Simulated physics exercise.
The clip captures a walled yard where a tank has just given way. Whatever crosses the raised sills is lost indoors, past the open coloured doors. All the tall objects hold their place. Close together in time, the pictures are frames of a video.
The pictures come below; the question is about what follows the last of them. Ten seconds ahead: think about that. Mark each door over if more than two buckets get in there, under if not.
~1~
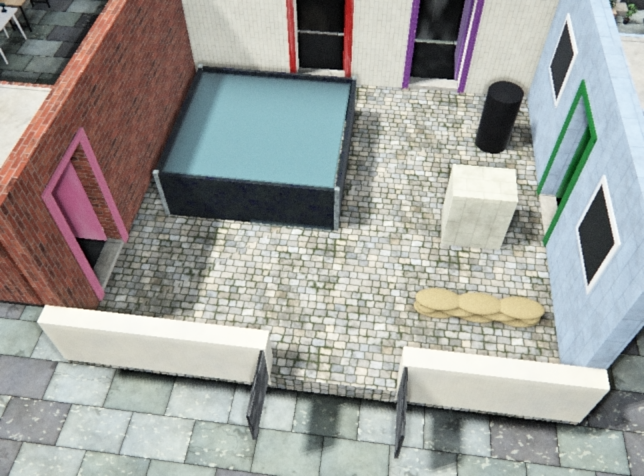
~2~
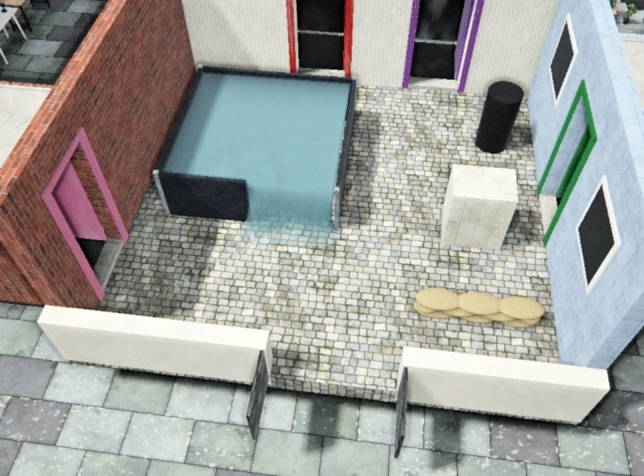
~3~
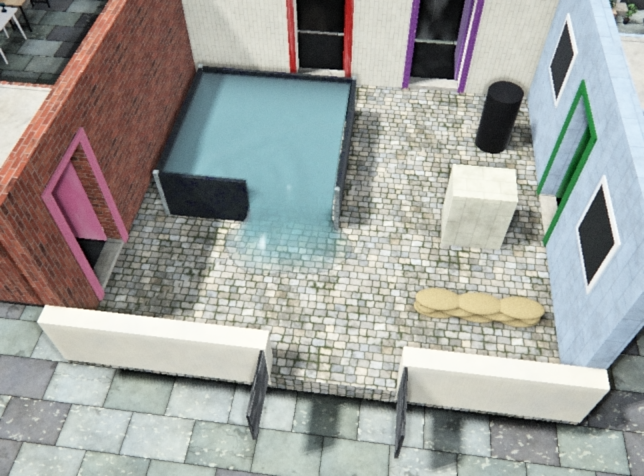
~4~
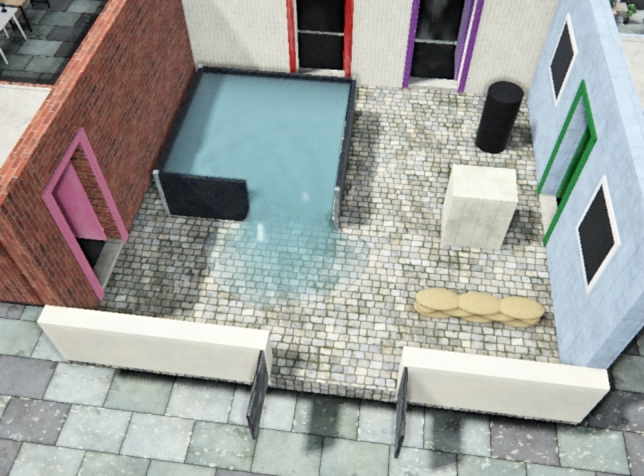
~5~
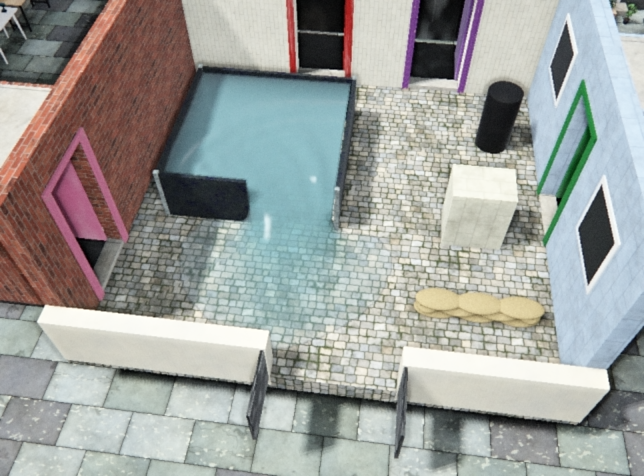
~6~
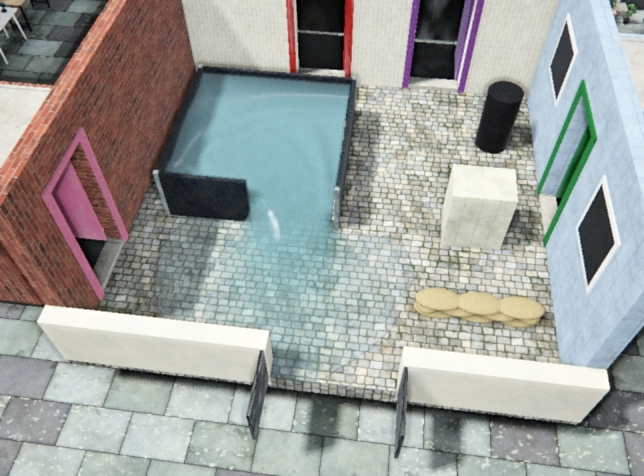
Purple door - under; green door - under; pink door - over; red door - under.
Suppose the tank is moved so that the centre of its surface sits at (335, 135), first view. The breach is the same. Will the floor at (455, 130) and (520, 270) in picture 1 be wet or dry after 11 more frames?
Points in order: Bare; inundated.
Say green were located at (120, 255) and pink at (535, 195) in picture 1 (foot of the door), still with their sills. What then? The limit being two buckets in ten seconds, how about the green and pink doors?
Going through them, I find the green door overflows and the pink door escapes flooding.
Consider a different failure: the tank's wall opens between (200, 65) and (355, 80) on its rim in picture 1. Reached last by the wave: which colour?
That's the one in green.
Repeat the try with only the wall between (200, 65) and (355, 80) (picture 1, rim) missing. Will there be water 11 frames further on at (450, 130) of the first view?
By then I'd expect it to be drenched.
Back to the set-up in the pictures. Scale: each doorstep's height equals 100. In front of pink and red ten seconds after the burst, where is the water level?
I'd put it at close to 110 and 30 per cent.
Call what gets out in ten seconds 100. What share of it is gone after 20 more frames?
Roughly 45 %.
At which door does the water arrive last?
That would be the door marked purple.
A moment on, water covers 30 % of the floor; the purple door not reached, the green door not reached, the pink door wet at the sill, nothing in, the red door not reached.
Next, water covers 40 % of the floor; the purple door not reached, the green door not reached, the pink door under two buckets in, the red door not reached.
Then, water covers 50 % of the floor; the purple door not reached, the green door wet at the sill, nothing in, the pink door over two buckets in, the red door not reached.
Later, water covers 75 % of the floor; the purple door not reached, the green door wet at the sill, nothing in, the pink door far over two buckets in, the red door wet at the sill, nothing in.
In the end, water covers 95 % of the floor; the purple door under two buckets in, the green door wet at the sill, nothing in, the pink door far over two buckets in, the red door wet at the sill, nothing in.
